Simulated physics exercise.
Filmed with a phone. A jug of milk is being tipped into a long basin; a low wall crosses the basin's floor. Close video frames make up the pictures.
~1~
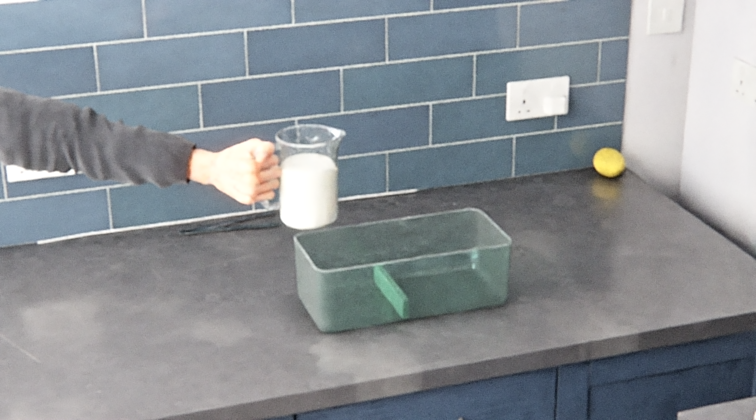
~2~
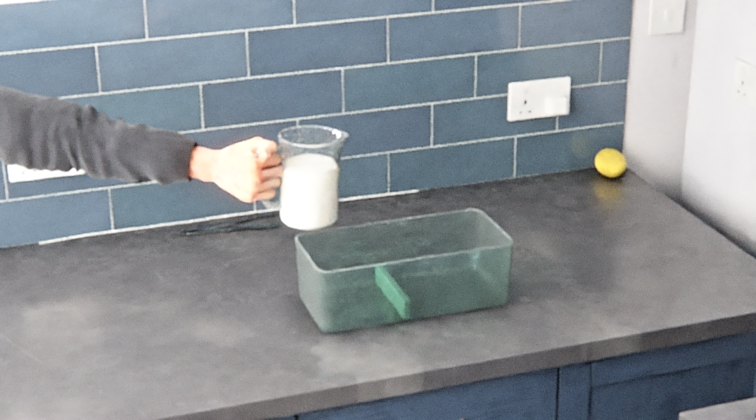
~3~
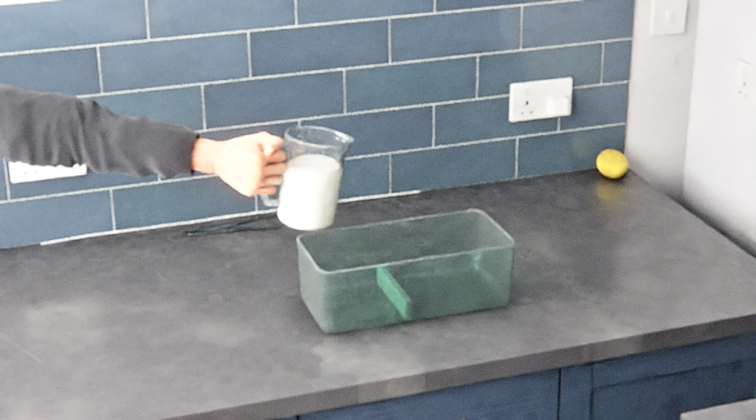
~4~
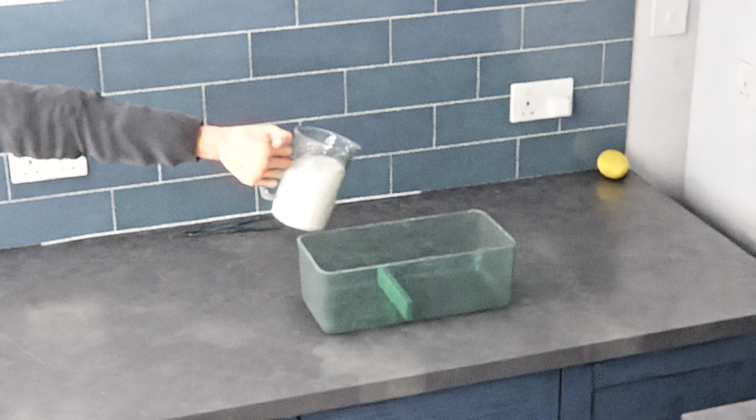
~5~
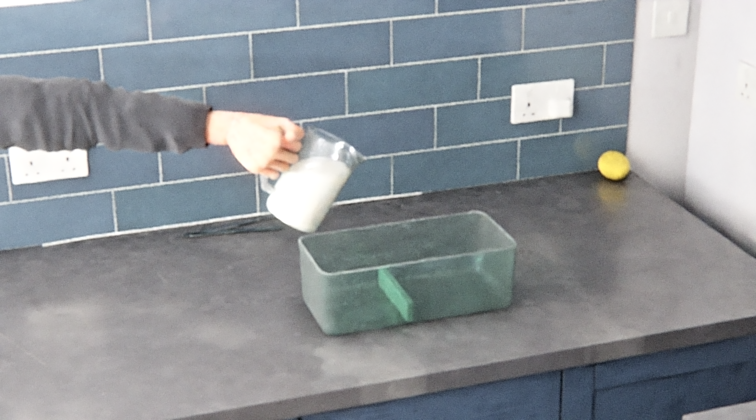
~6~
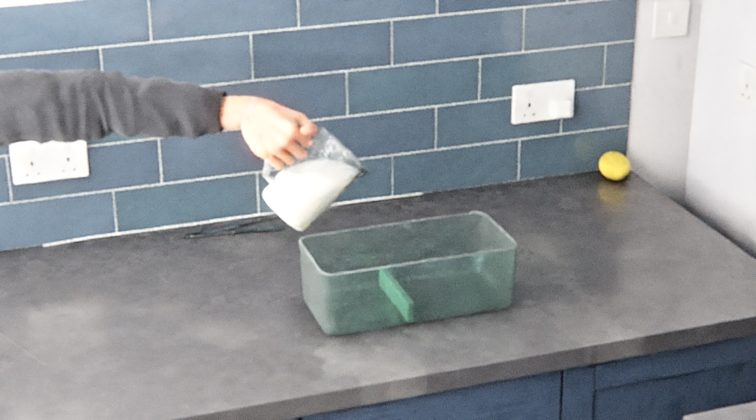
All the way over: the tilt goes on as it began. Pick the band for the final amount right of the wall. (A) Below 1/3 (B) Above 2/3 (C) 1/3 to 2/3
Above 2/3.
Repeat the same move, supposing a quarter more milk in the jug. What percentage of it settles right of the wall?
It should come out close to 85 per cent.
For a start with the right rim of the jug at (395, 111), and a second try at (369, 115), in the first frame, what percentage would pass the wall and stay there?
First about 90, then 90 per cent.
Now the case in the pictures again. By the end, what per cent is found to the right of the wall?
Some 80 per cent.
A moment on, the jug is tipped on its side and 75 per cent is still to pour, 3 is left of the wall and 4 right of it.
Next, the jug is tipped on its side and 35 per cent is still to pour, 8 is left of the wall and 38 right of it.
Then the jug is tipped on its side and 14 per cent is still to pour, 8 is left of the wall and 71 right of it.
Later the jug is tipped on its side and 5 per cent is still to pour, 12 is left of the wall and 80 right of it.
In the end 18 per cent lies left of the wall, 81 right of it and 1 outside.
